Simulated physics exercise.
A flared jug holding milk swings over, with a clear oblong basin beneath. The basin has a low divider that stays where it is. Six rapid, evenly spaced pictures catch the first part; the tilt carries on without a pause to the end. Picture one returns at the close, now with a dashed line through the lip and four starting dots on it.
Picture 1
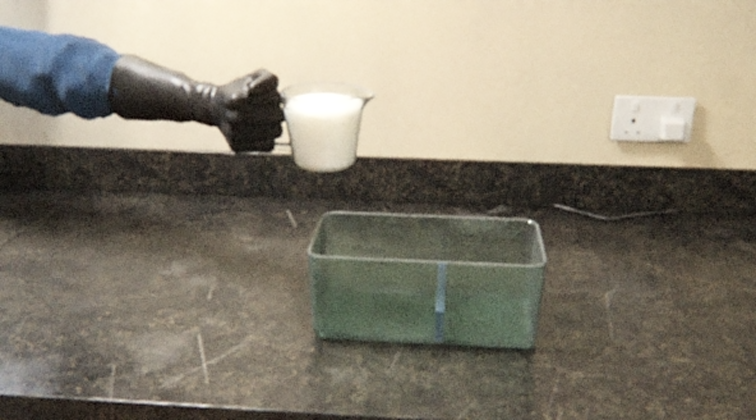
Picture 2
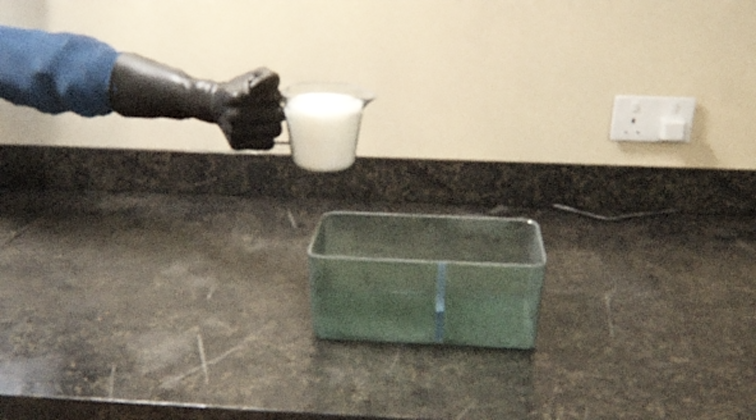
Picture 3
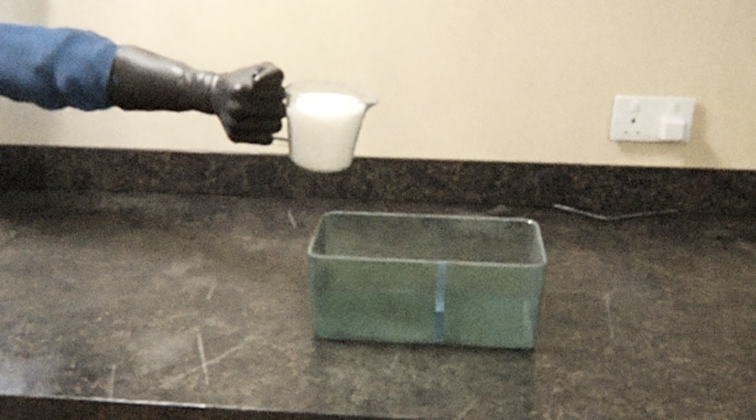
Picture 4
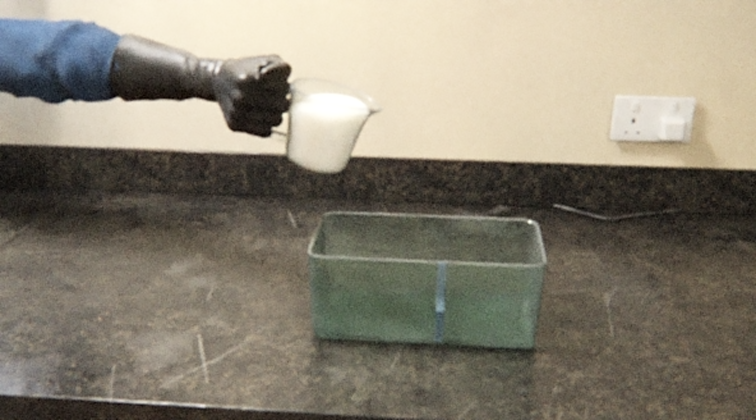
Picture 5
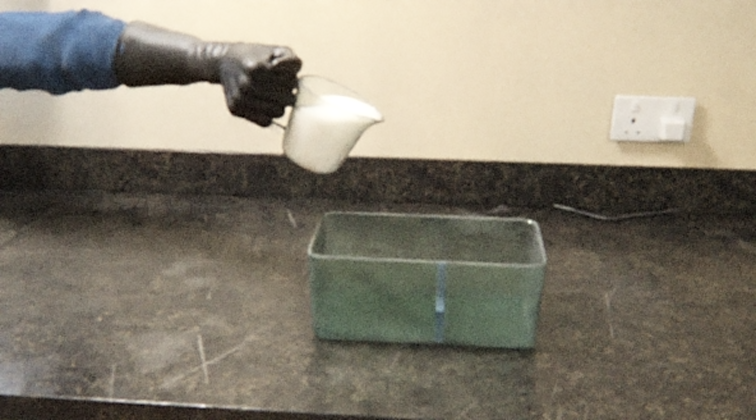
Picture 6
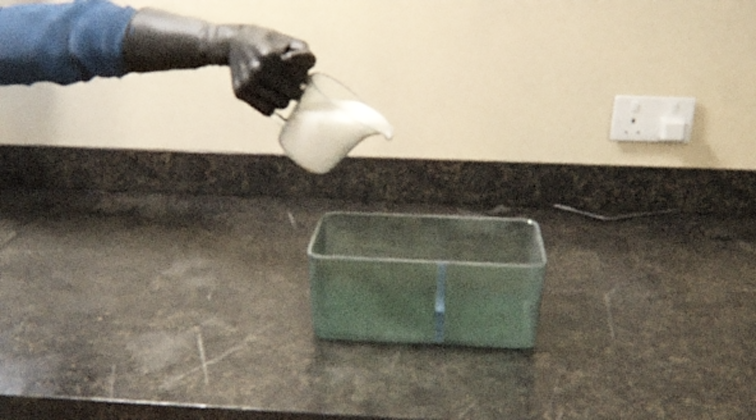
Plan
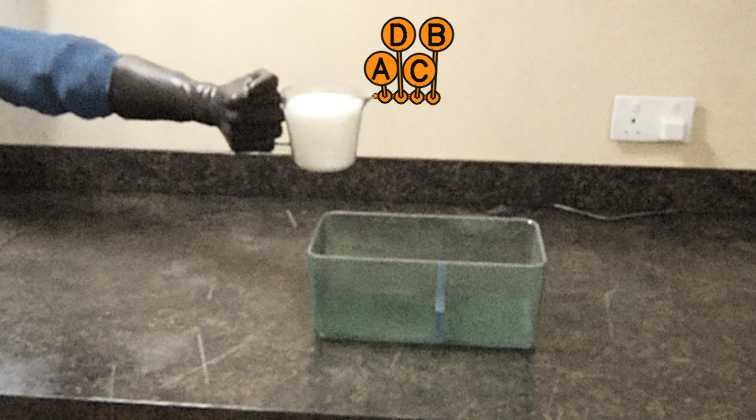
A black-gloved hand tilting a clear jug of milk rightward above a glass basin, the milk reaching just over the lip.
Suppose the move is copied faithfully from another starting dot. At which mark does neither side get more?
Dot D does it best.
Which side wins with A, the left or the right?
The left one.
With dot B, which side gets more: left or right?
The right one.
On the marked copy, A at (384, 96); B at (433, 97); C at (417, 97); D at (400, 96).
With A, about 82 % ends left of the wall and 16 % right of it.
With B, about 7 % ends left of the wall and 91 % right of it.
With C, about 20 % ends left of the wall and 78 % right of it.
With D, about 51 % ends left of the wall and 48 % right of it.
